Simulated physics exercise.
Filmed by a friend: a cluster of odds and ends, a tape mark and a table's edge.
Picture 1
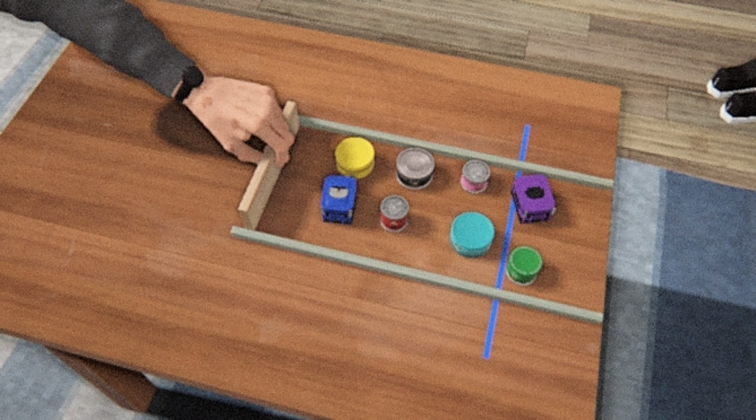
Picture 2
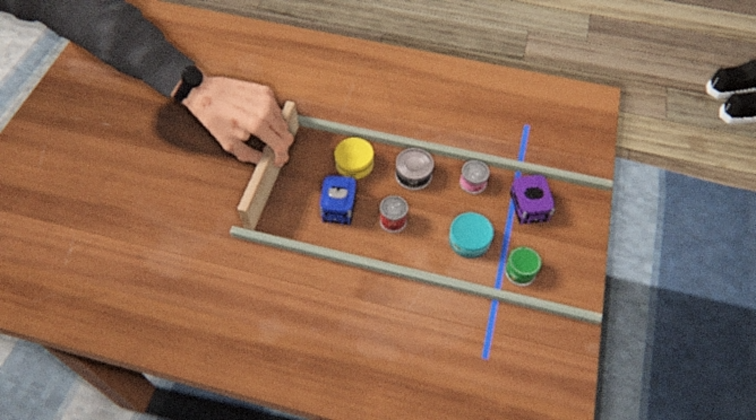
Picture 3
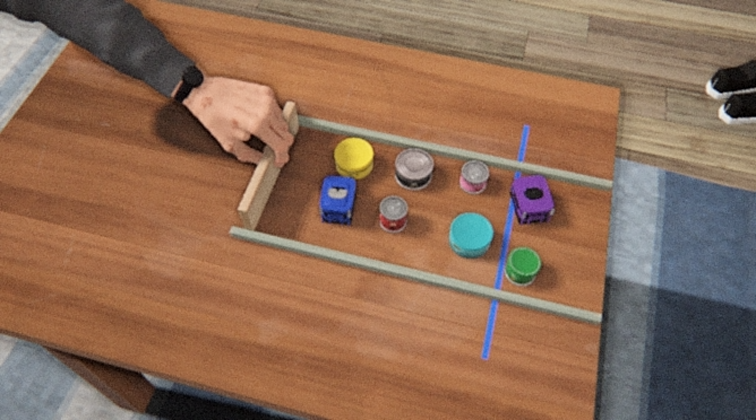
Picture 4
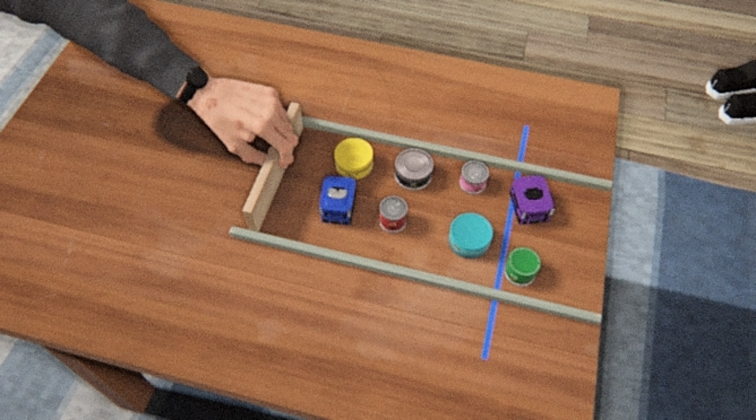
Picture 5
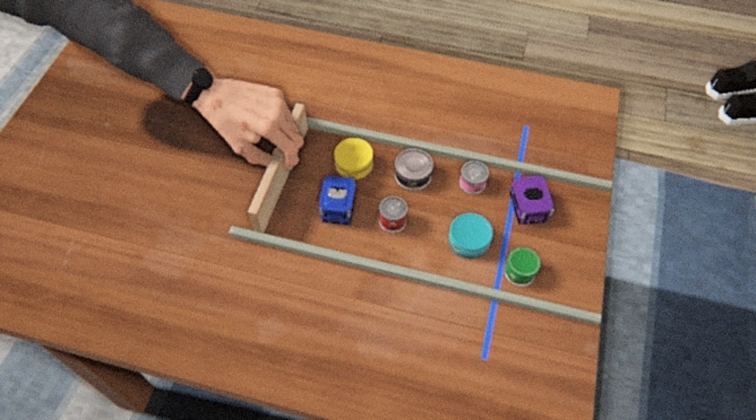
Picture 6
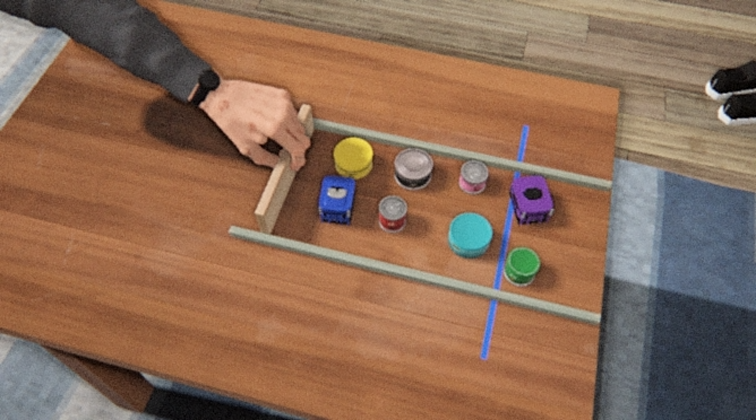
A hand sliding a wooden board slightly right between two rails on a table, the tins and small cases staying still.
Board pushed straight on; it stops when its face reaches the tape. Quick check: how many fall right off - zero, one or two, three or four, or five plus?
Zero.
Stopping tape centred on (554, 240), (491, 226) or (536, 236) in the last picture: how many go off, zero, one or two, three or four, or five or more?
So, one after another, I'd give three or four; zero; either one or two.
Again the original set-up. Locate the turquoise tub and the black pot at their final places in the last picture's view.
The turquoise tub comes to rest close to (586, 258), while the black pot rests close to (571, 215).
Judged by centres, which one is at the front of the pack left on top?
Foremost: The purple case.
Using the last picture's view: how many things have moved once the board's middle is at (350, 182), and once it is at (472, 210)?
At the first spot 3, then 8.
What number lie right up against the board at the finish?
Tally at the end: 2.
A little later, none off yet; green tin at rest near (522, 267); purple case at rest near (530, 200); turquoise tub at rest near (470, 236).
Next, none off yet; green tin at rest near (522, 267); purple case moving near (538, 202); turquoise tub shifted a little near (484, 240).
Later still, none off yet; green tin shifted a little near (531, 274); purple case shifted about its own width near (567, 214); turquoise tub shifted well along near (544, 244).
When it is over, the number that fall off is zero.
